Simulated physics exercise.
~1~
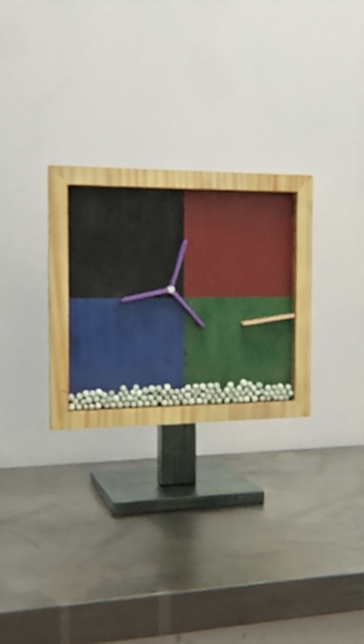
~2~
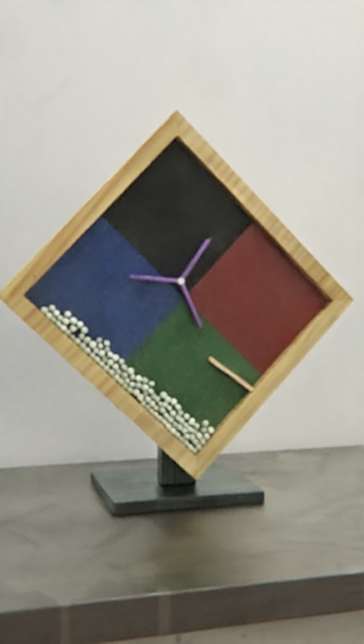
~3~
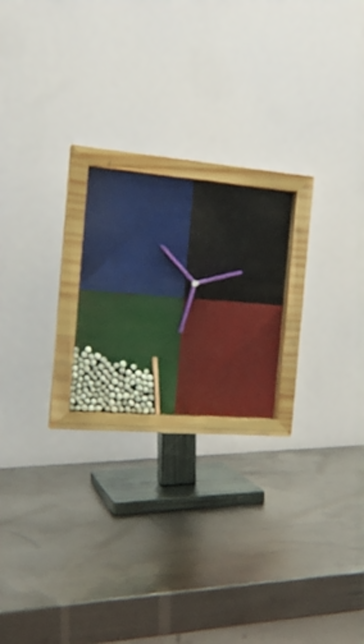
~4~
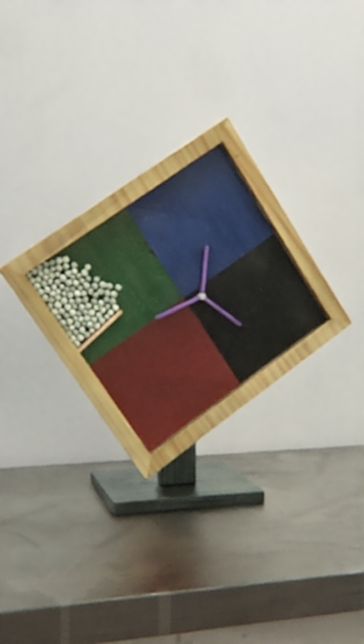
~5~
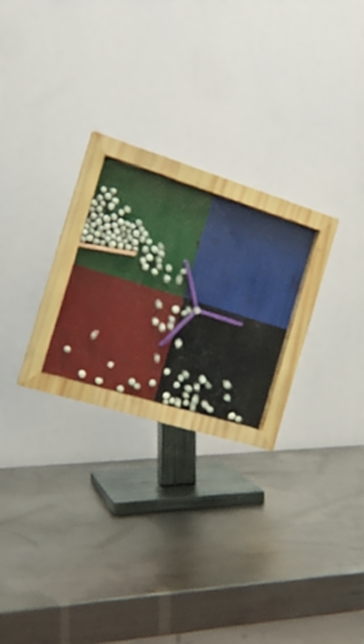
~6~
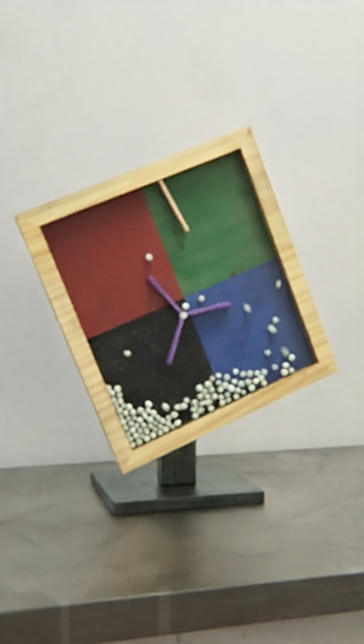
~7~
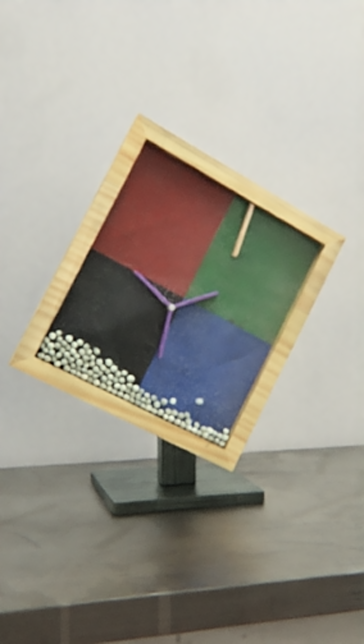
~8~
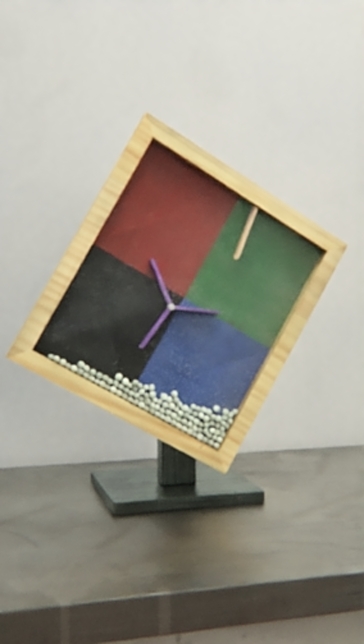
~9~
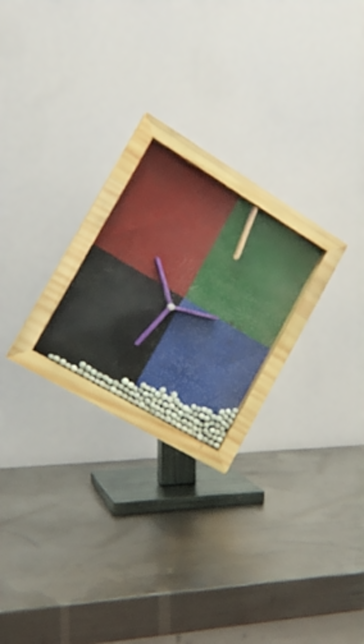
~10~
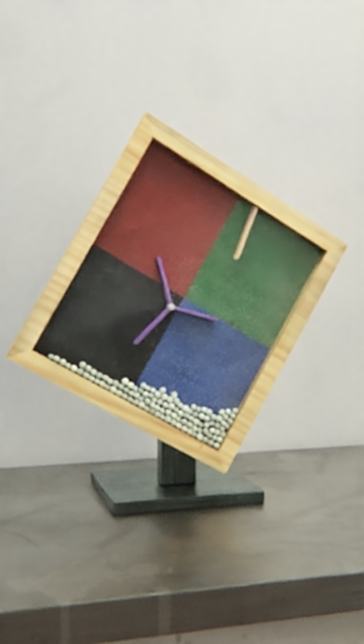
A square wooden box with four coloured quarters turned clockwise on its stand, carrying its small white balls up in the green corner until they spilled across the red and black, then it stopped tilted, the balls settled along the blue and black edge.
